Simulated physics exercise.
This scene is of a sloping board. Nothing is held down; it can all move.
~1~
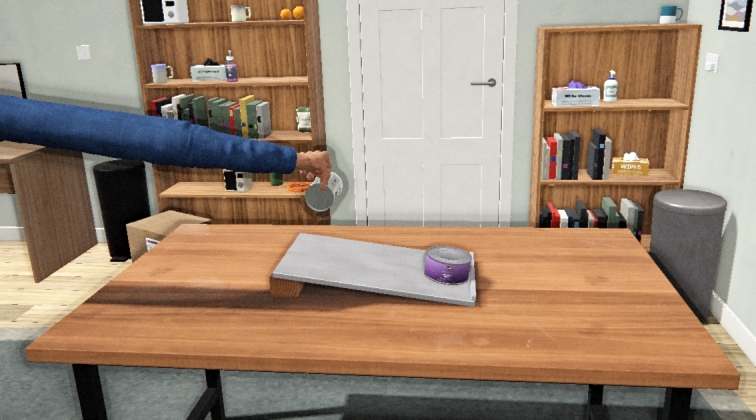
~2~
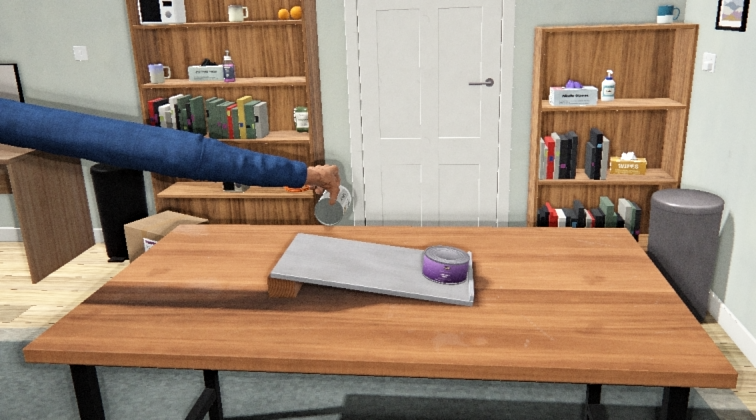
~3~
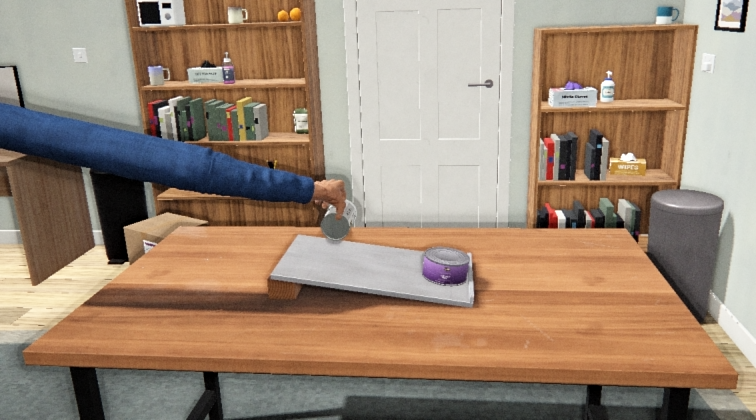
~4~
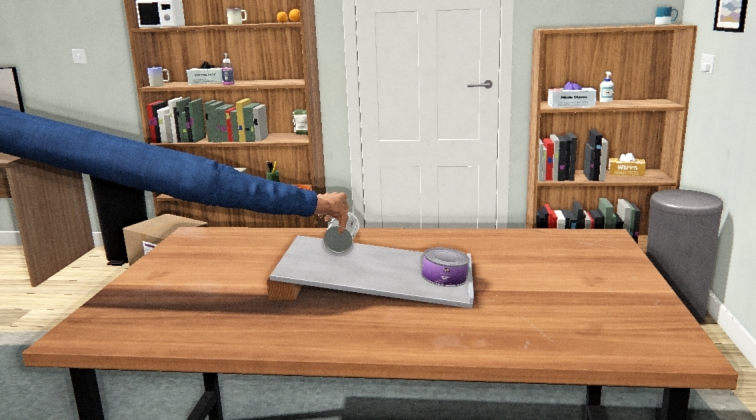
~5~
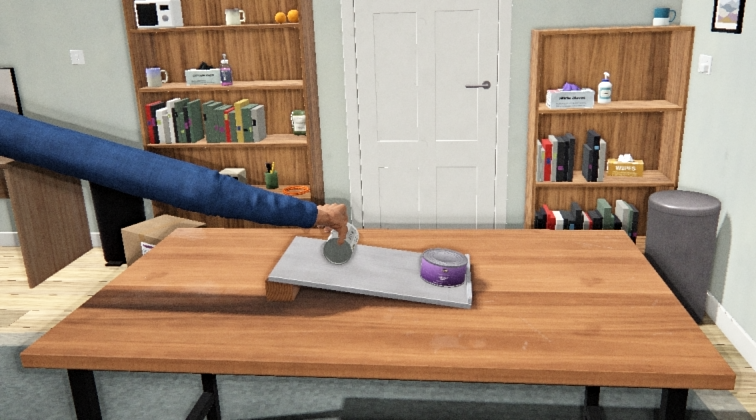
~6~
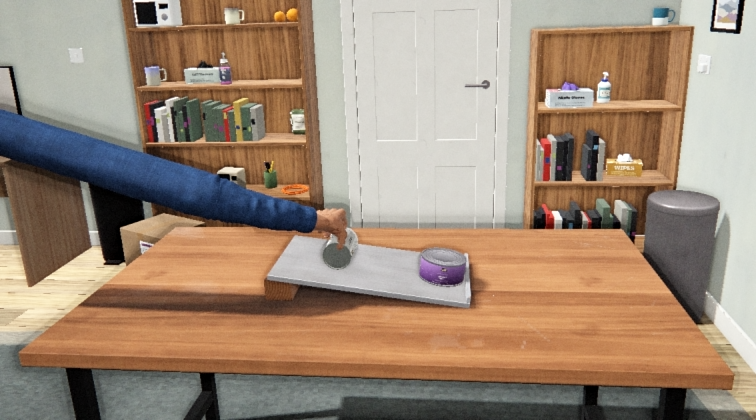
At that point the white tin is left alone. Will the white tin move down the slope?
Moves.
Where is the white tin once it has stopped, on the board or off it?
In the end it stays aboard.
Then, 0.50 s later than the last frame, white tin moved about its own width near (363, 251).
Then, 0.70 s later than the last frame, white tin moved well along near (391, 255).
Then, 1.40 s later than the last frame, white tin moved well along near (408, 257).
When it is over, moved from the start, white tin; purple tub as before. End places, in pixels of the last picture, white tin near (408, 257). The white tin slides or rolls down.
